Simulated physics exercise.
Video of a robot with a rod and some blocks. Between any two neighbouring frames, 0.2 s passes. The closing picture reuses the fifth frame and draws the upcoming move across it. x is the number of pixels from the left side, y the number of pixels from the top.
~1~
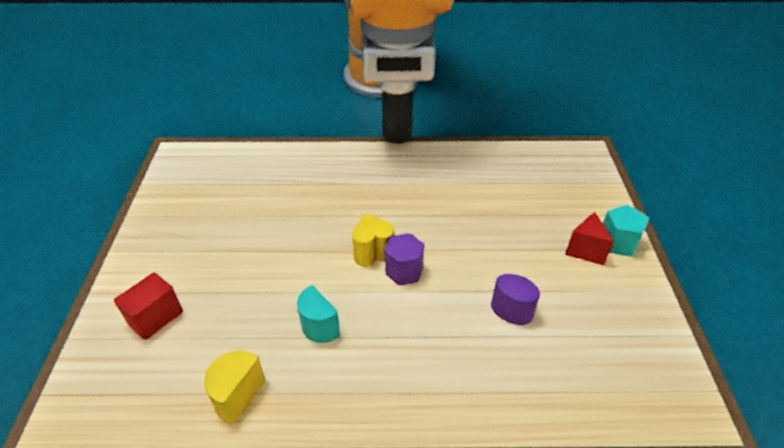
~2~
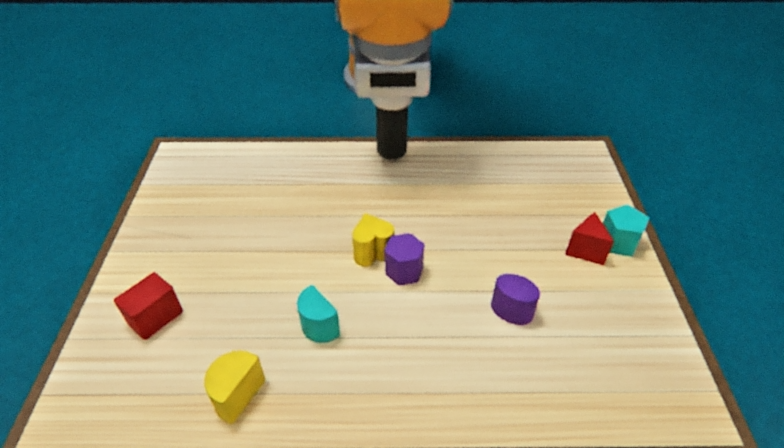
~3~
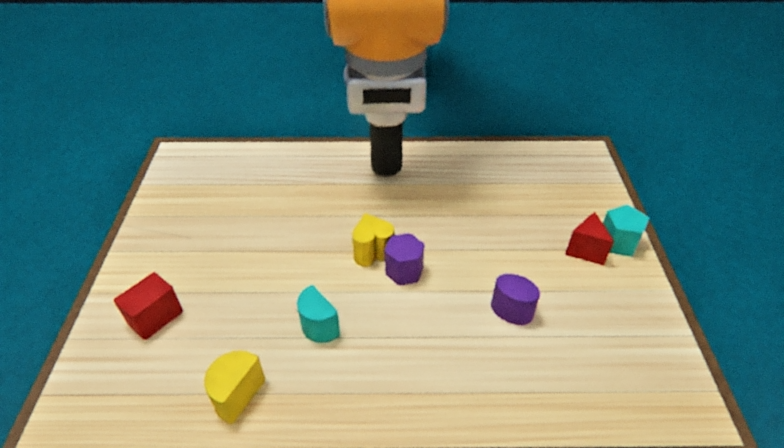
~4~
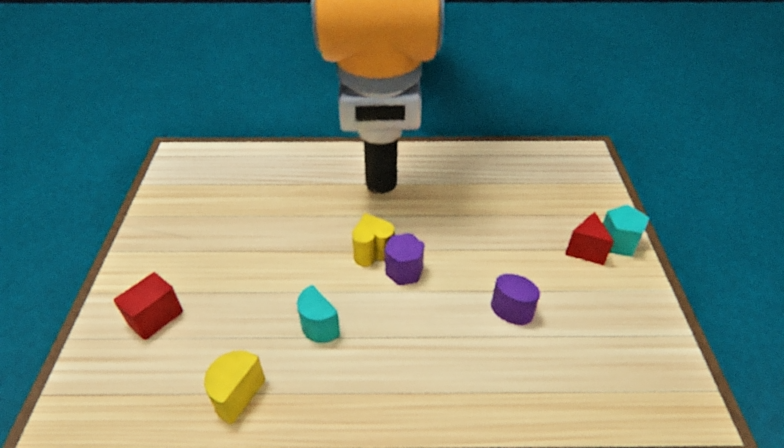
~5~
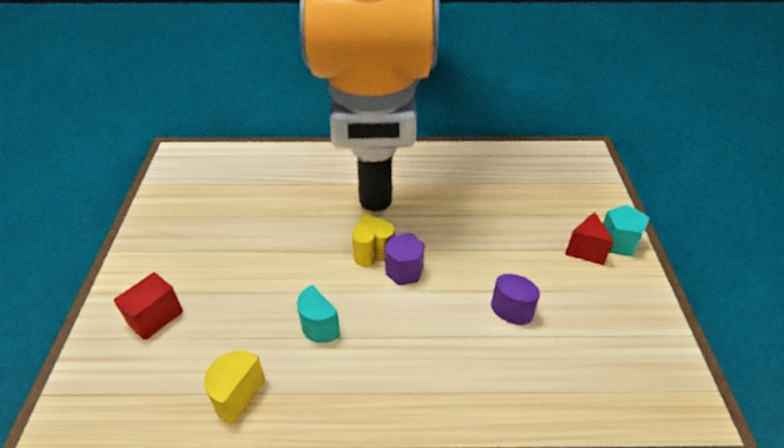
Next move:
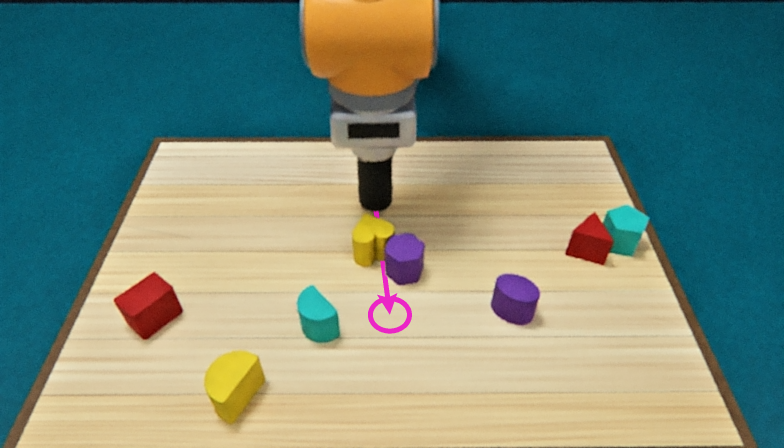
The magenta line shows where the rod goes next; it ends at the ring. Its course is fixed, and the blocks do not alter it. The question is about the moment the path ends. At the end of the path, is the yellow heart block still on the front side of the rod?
No, that is not what happens.
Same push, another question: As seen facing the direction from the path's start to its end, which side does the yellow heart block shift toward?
Its sideways move is to the right.
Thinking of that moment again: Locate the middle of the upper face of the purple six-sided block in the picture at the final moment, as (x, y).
Expect it around (427, 272).
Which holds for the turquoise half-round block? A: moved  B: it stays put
B: It stays put.
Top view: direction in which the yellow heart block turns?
From above, the turn goes clockwise.
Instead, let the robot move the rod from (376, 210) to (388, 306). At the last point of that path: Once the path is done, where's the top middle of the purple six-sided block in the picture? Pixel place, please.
It should be at about (425, 271).
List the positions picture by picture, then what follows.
The first frame shows rod's lower end at (397, 136); turquoise half-round block at (314, 304); yellow heart block at (372, 228); purple six-sided block at (405, 247).
The second frame shows rod at (392, 151); blocks still.
The third frame shows rod at (387, 167); blocks still.
The fourth frame shows rod at (381, 184); blocks still.
The fifth frame shows rod at (376, 201); turquoise half-round block at (314, 304); yellow heart block at (372, 228); purple six-sided block at (405, 247).
Drawn move, in a line from (376, 210) to (390, 314).
The first path, step by step. One third of the way, rod at (380, 233); yellow heart block at (368, 241), turned 15° anticlockwise; purple six-sided block at (407, 250).
Two thirds of the way, rod at (385, 267); yellow heart block at (357, 273), turned 30° clockwise; purple six-sided block at (419, 264), turned 55° anticlockwise.
At the end, rod at (390, 306); turquoise half-round block still; yellow heart block at (350, 283), turned 50° clockwise; purple six-sided block at (427, 272), turned 85° anticlockwise.
